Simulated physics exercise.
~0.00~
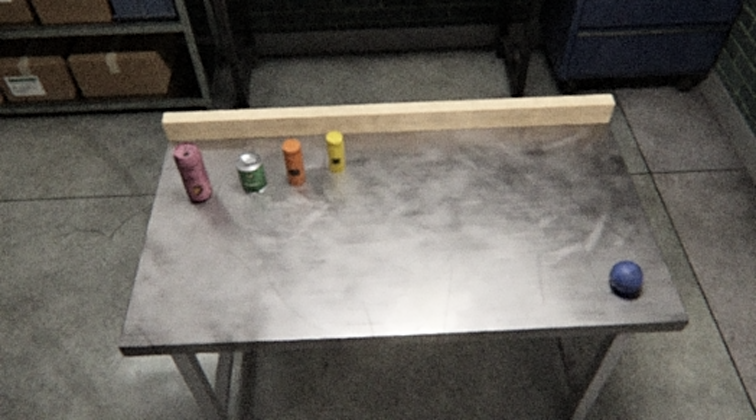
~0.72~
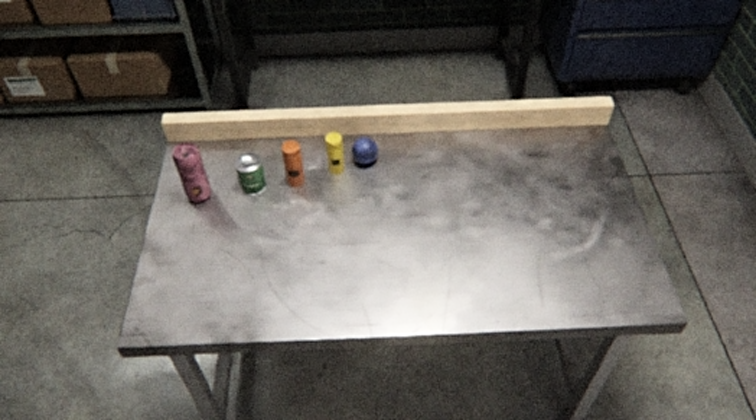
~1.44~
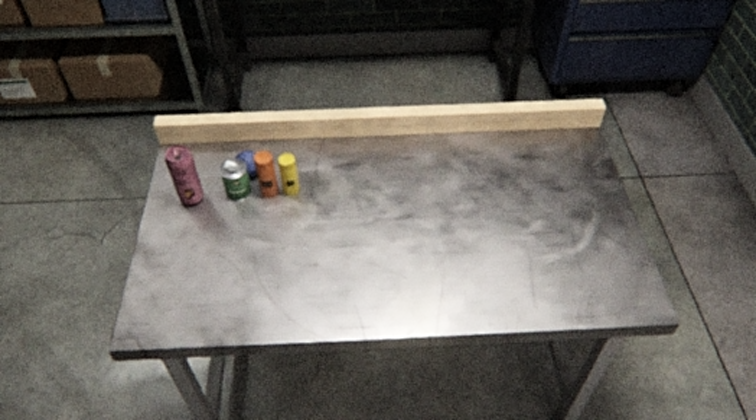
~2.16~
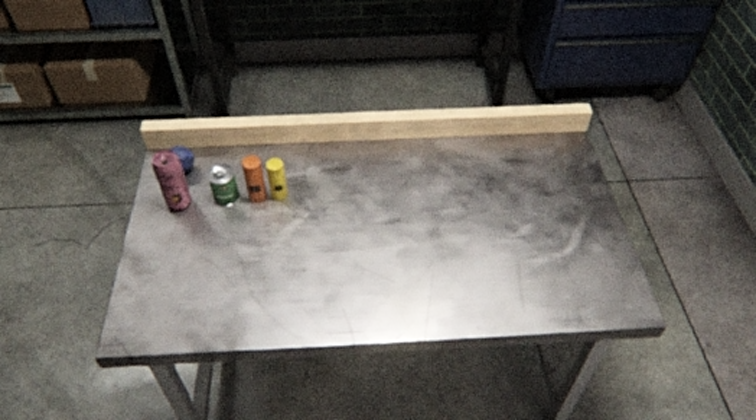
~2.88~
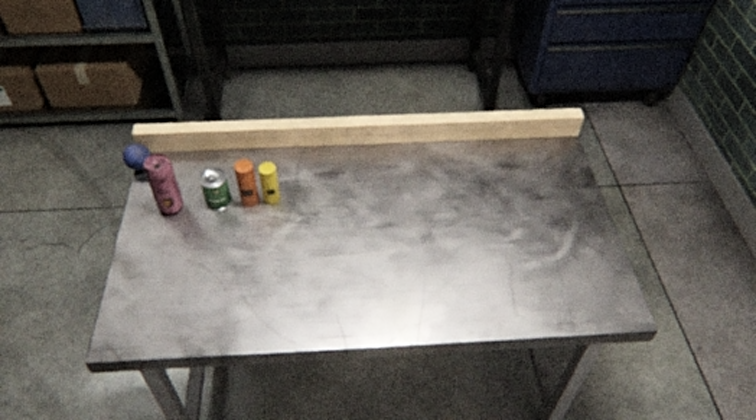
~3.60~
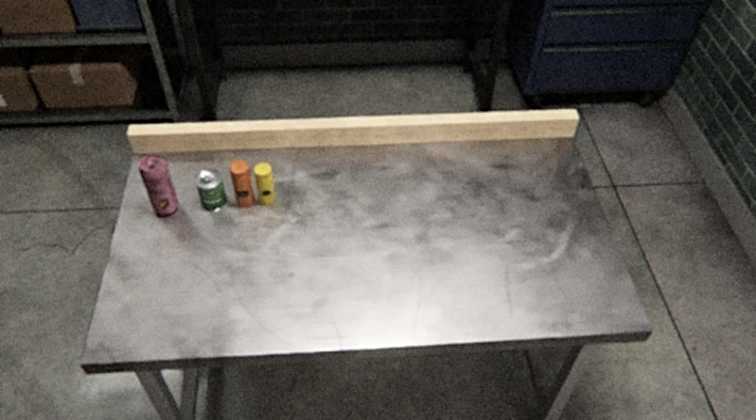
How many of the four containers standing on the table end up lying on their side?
None of them do. The pink can, the green tin, the orange shaker and the yellow shaker are all still upright at the end.
